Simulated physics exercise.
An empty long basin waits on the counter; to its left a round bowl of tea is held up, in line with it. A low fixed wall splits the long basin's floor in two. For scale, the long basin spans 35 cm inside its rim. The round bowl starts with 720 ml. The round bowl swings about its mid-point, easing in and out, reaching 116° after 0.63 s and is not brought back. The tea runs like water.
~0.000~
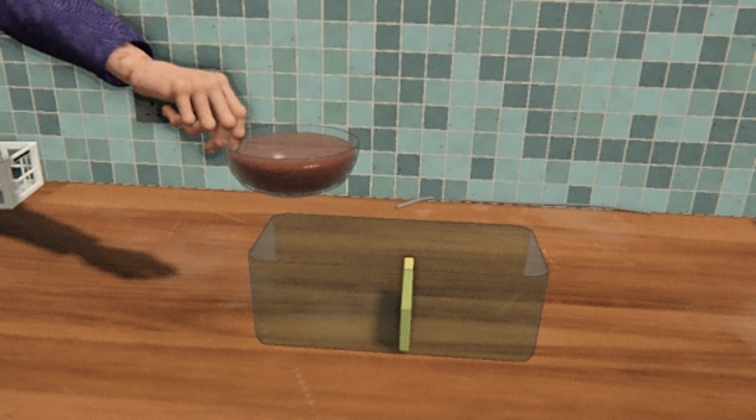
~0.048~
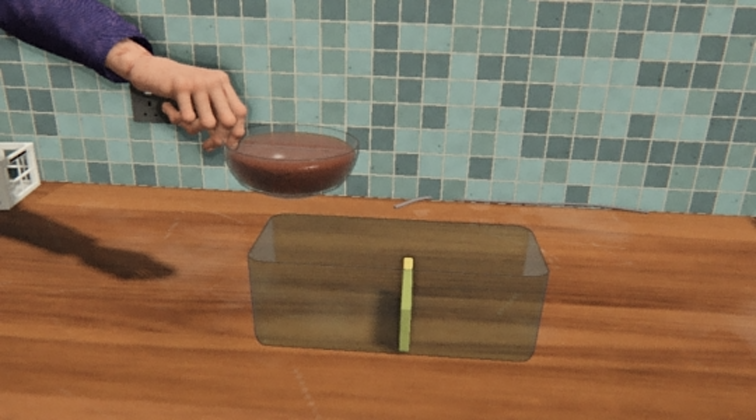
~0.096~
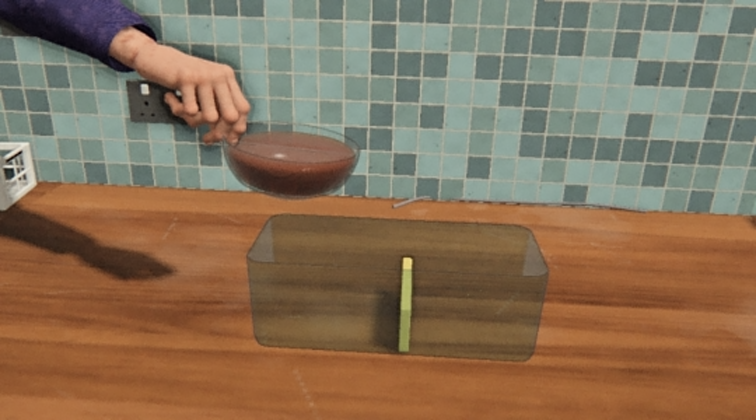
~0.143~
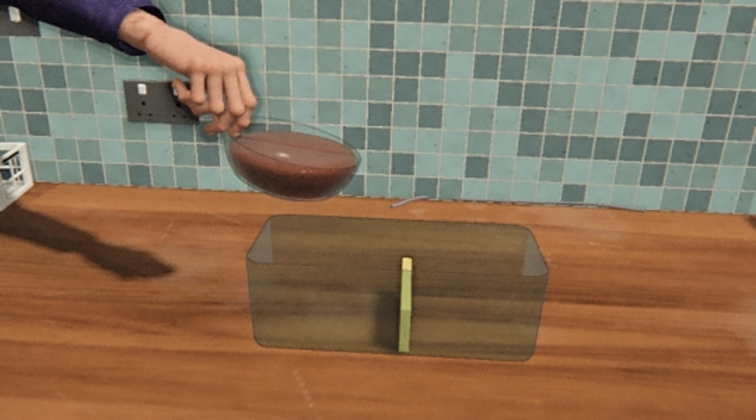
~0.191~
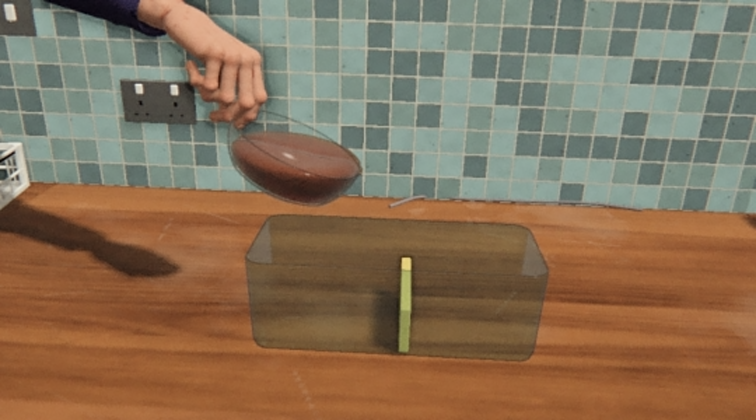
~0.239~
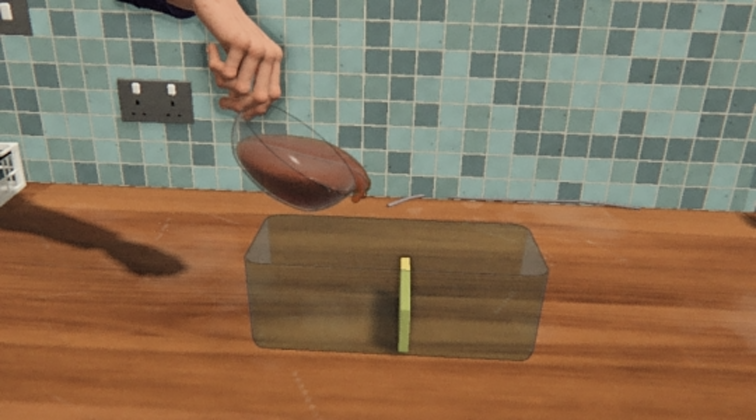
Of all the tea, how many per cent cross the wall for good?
About 10 per cent.
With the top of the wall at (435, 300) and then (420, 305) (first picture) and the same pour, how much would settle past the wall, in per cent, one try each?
In turn about 20 and 35 per cent.
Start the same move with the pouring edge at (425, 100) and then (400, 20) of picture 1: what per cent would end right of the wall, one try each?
In turn about 80 and 75 per cent.
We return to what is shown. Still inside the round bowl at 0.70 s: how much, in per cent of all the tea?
About 0 per cent.
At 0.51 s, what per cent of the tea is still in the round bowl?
Some 2 per cent.
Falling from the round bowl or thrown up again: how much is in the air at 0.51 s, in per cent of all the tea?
Some 5 per cent.
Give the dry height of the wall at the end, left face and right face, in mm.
Left about 38 mm, right about 58 mm.
Then, 0.51 s in, the tilt is 105° and 2 per cent is still to pour, 86 is left of the wall and 6 right of it.
Then, 0.70 s in, the tilt is 116° and 0 per cent is still to pour, 77 is left of the wall and 7 right of it.
Then, 0.91 s in, the tilt is 116° and 0 per cent is still to pour, 80 is left of the wall and 9 right of it.
Then, 1.13 s in, the tilt is 116° and 0 per cent is still to pour, 80 is left of the wall and 10 right of it.
Finally, 80 per cent lies left of the wall, 10 right of it and 11 outside.
